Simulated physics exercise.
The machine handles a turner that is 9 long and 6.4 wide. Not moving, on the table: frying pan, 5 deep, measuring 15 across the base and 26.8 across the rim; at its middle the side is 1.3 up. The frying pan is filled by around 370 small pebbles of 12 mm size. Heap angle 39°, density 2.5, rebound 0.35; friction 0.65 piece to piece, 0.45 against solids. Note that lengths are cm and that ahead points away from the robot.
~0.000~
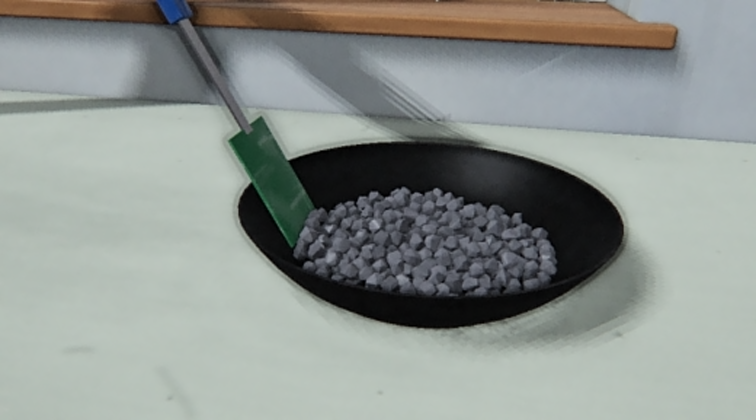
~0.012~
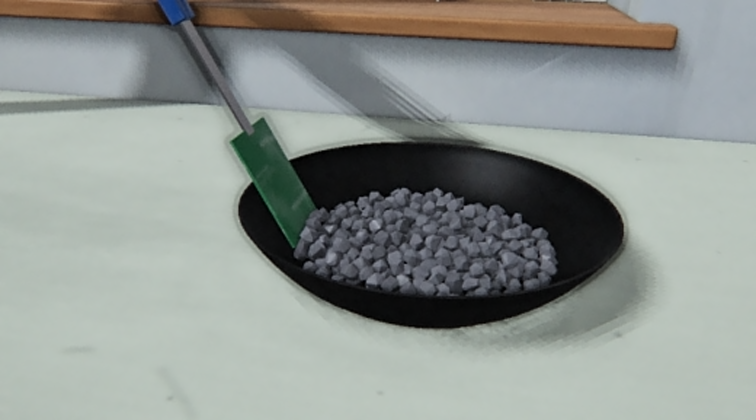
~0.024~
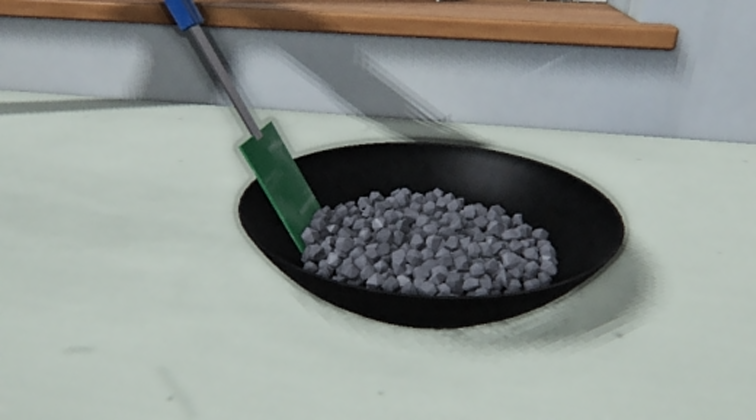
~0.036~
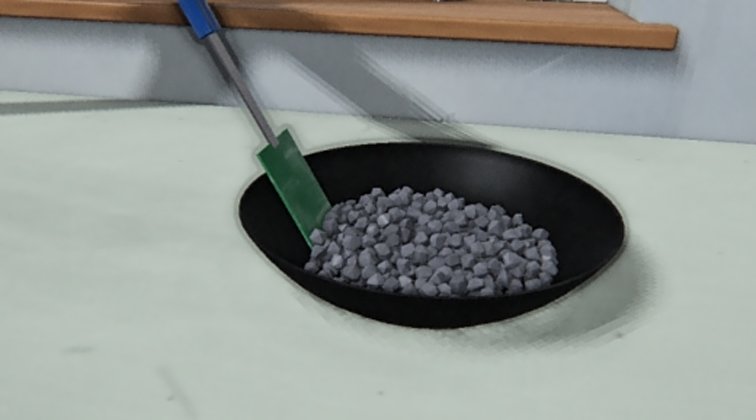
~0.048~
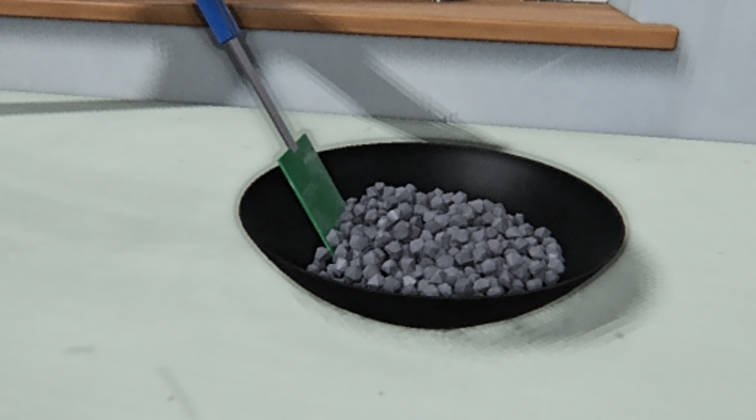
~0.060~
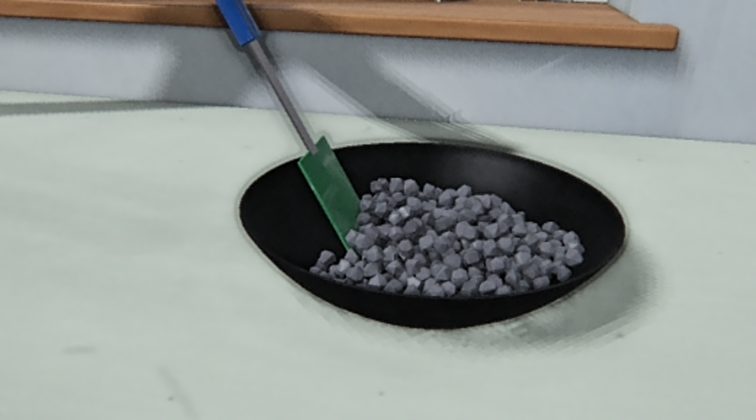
To begin with, a green turner with a blue handle rests nearly still at the left side of a black frying pan full of small grey pebbles on a pale table. The turner then slides to the right through the pan, pushing the pebbles into a slightly higher heap toward the right side.
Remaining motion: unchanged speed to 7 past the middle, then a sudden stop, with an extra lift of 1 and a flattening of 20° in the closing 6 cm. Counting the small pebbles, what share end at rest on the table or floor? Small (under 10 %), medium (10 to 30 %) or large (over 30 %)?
Medium.
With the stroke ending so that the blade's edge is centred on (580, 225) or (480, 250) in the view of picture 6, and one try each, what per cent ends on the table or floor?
Respectively about 40 and 5 percent end on the table or floor.
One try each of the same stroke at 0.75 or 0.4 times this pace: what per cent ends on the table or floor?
Estimates in order: 5 per cent, 0 per cent.
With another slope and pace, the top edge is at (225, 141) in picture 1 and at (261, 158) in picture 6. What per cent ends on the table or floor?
Close to 0 in a hundred.
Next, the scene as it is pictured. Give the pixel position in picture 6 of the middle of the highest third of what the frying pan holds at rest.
(553, 236).
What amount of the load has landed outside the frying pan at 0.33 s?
It works out to about 15 in a hundred.
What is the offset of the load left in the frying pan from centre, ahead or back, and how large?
4.5 cm ahead.
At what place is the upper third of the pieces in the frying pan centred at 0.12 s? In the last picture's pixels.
Roughly pixel (511, 225).
After 0.09 s, sloping 61°, highest piece 6 above the table; 370 in the frying pan.
After 0.12 s, sloping 55°, highest piece 7 above the table; 369 in the frying pan, 1 on the blade or in flight.
After 0.33 s, sloping 41°, highest piece 7 above the table; 308 in the frying pan, 53 on the table or floor, 9 on the blade or in flight.
After 1.38 s, sloping 41°, highest piece 5 above the table; 307 in the frying pan, 63 on the table or floor.
In the end, 307 in the frying pan, 63 on the table or floor. That is 17 % on the table or floor.
